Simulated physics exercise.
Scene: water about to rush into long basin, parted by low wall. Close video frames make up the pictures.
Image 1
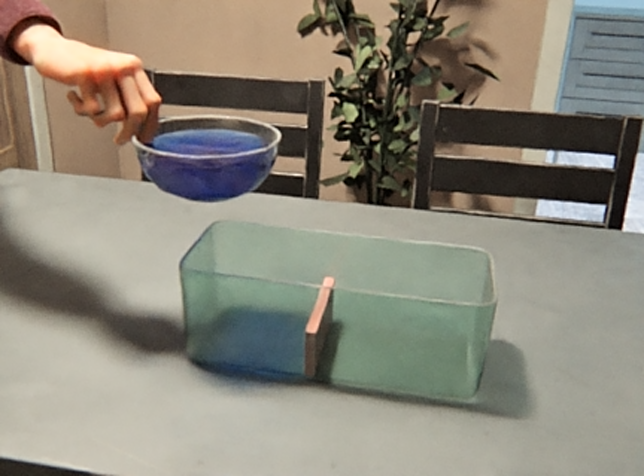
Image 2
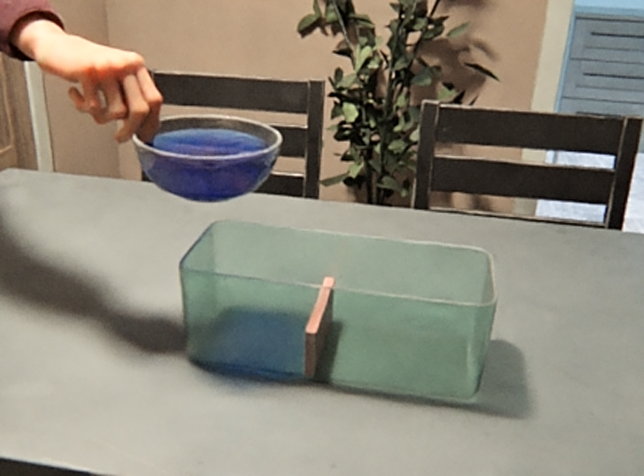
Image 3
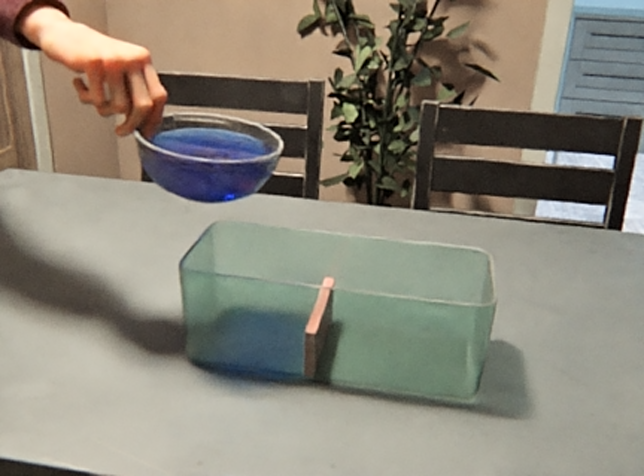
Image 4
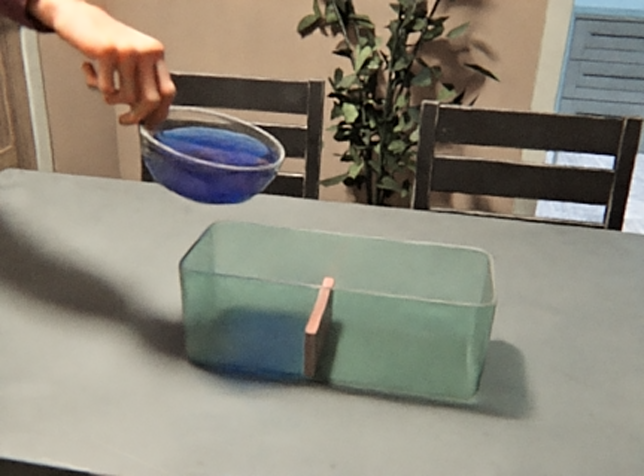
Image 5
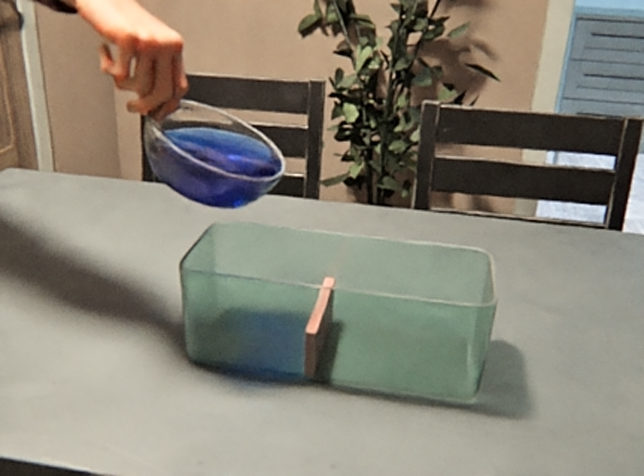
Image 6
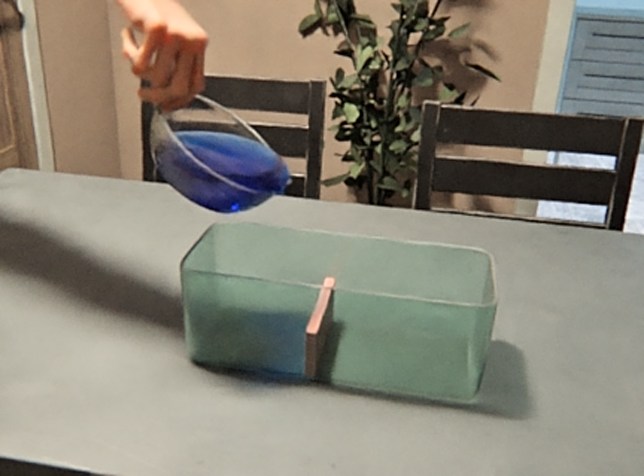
We see a hand holding a clear bowl of blue water above a long, greenish basin parted by a low wall. The hand tilts the bowl to the right, slowly then more steeply, and the water shifts toward its lowered rim.
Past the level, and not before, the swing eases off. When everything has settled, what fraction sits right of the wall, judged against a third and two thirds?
The share right of the wall is a minor part, beneath one third.
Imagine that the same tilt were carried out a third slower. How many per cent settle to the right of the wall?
Close to 35 out of every hundred.
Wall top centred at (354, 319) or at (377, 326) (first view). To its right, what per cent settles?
Around 15 percent in try one and around 20 percent in try two.
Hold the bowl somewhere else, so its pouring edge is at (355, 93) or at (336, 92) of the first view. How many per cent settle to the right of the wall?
Start one gives some 90 %, start two some 85 %.
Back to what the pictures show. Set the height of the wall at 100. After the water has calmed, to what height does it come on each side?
The left side ends up close to 40, the right side close to 10.
A moment on, the bowl is tipped right over and 3 per cent is still to pour, 68 is left of the wall and 17 right of it.
Next, the bowl is tipped right over and 0 per cent is still to pour, 67 is left of the wall and 18 right of it.
Then the bowl is tipped right over and 0 per cent is still to pour, 66 is left of the wall and 22 right of it.
Later the bowl is tipped right over and 0 per cent is still to pour, 66 is left of the wall and 22 right of it.
Finally, 66 per cent lies left of the wall, 22 right of it and 12 outside.
